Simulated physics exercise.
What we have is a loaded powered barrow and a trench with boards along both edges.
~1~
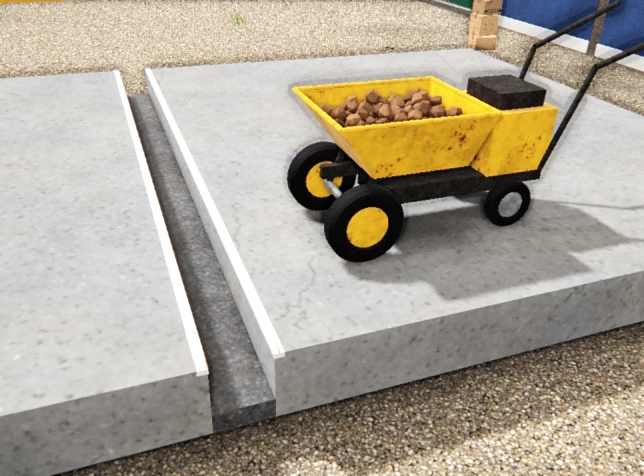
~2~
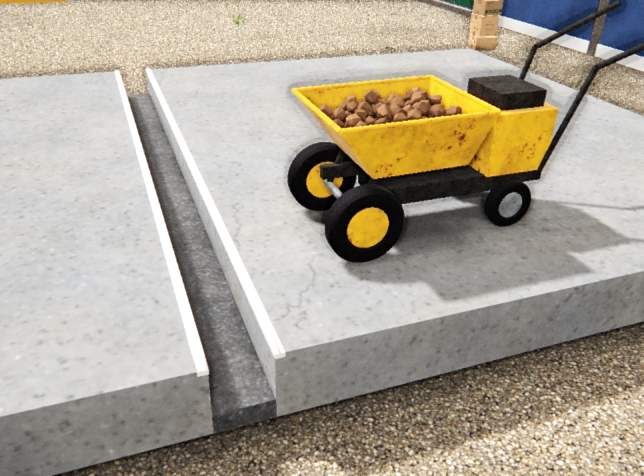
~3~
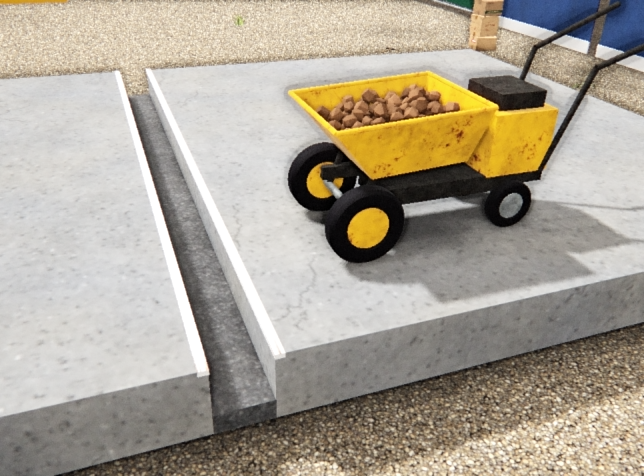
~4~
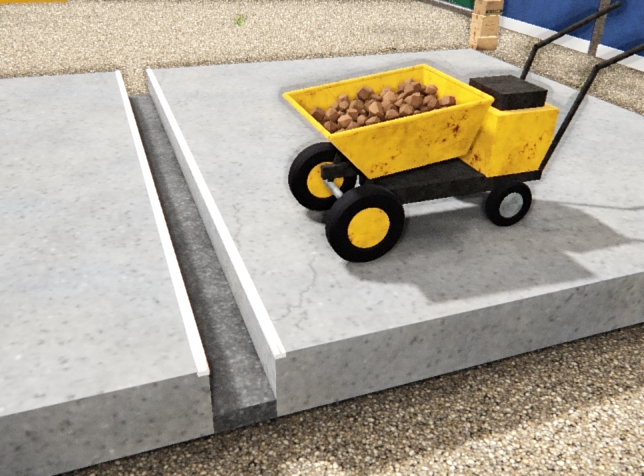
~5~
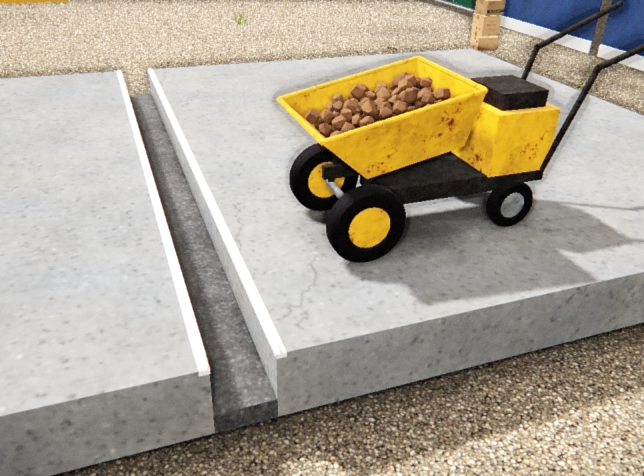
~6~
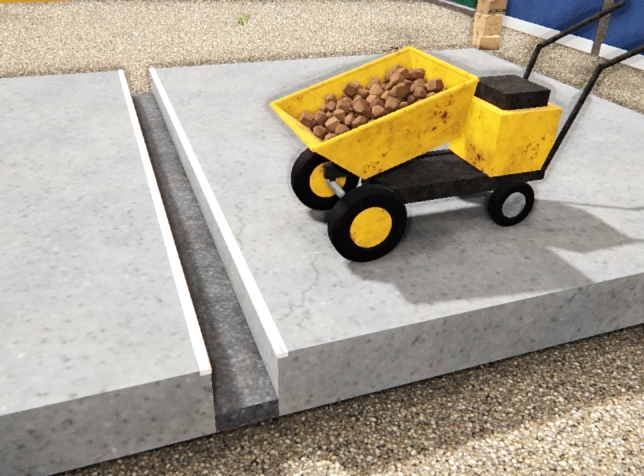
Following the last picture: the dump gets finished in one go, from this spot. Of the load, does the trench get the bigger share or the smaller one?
Majority in.
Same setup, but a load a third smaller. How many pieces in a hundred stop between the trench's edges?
Share between the edges: Approx. 100 %.
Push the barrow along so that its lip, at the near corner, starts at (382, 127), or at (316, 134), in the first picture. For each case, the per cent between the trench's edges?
First spot: About 60 percent; second spot: About 70 percent.
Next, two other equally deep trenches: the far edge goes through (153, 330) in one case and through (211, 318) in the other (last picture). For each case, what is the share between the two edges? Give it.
Around 100 percent first, around 70 percent second.
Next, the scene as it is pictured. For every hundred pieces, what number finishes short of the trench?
About 5 %.
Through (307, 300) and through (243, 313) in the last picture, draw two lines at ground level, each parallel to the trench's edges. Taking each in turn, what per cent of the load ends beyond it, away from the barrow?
Result, first then second: 100 %, 70 %.
Just after the last frame, skip tipped steeply; every one in the skip.
A moment on, skip tipped right over; the larger part in the skip; just a few short of the trench; roughly a quarter in or heaped over the trench; about a tenth falling.
Further on, skip tipped right over; just a few in the skip; about a tenth short of the trench; the larger part in or heaped over the trench; just a few beyond it.
When it is over, skip tipped right over; about a tenth short of the trench; almost all in or heaped over the trench; just a few beyond it.
